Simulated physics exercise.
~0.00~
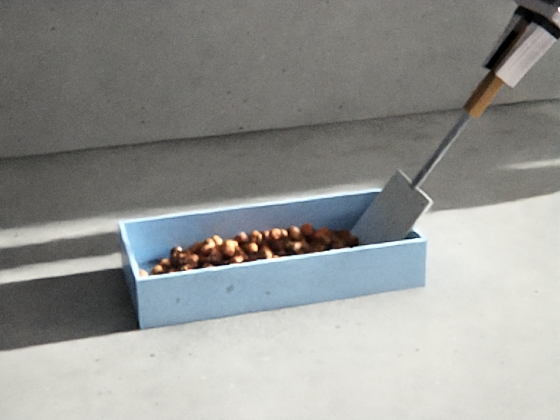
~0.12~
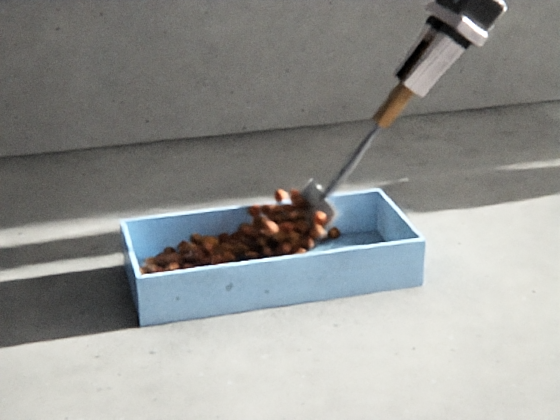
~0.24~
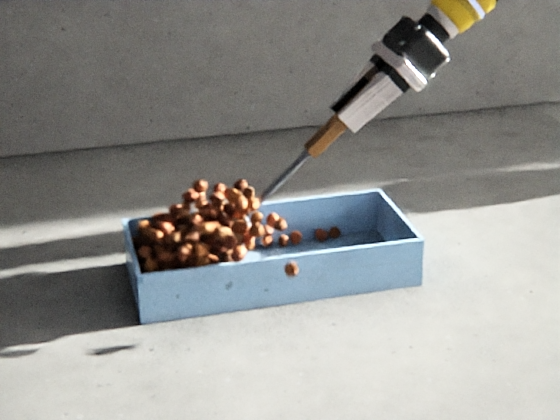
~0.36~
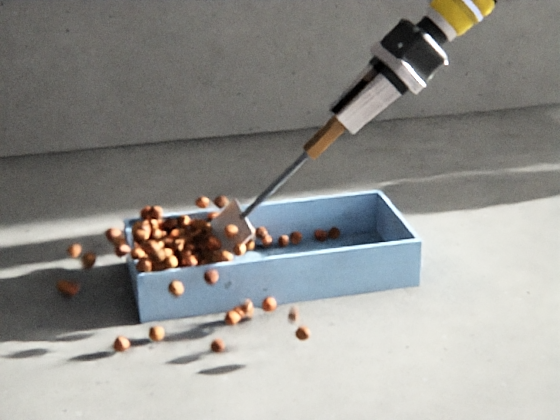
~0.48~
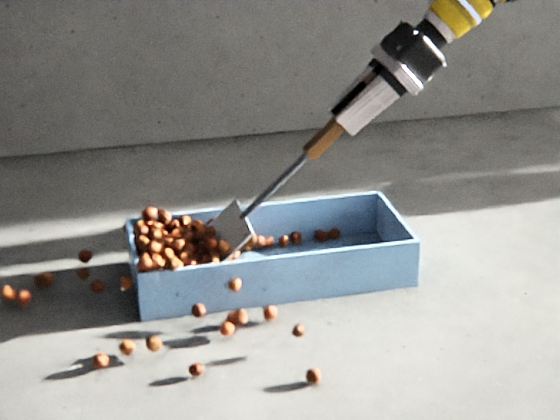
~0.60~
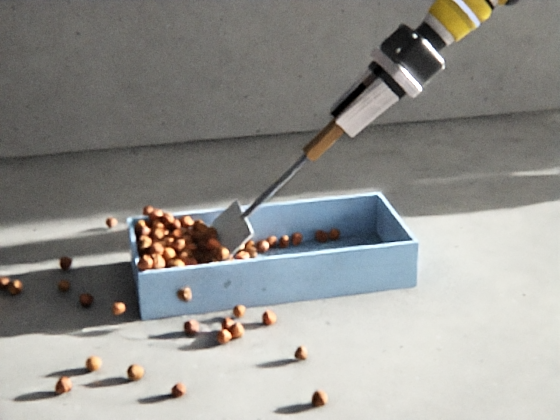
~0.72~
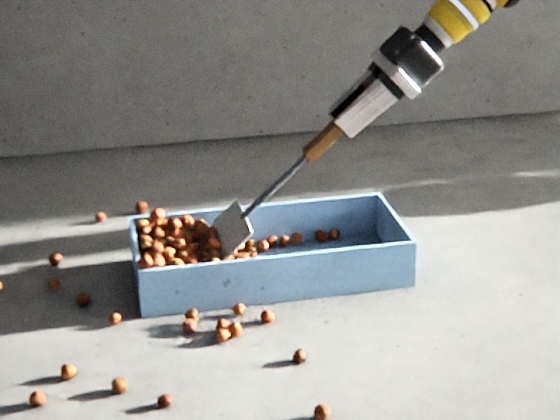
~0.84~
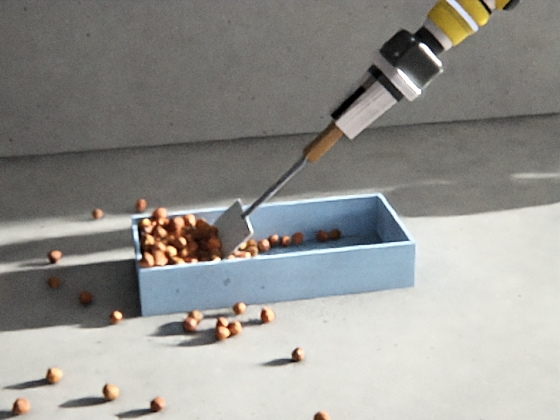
On a grey concrete surface, a robot arm's flat blade sweeps hazelnuts leftward along a blue trough, spilling some outside before stopping.
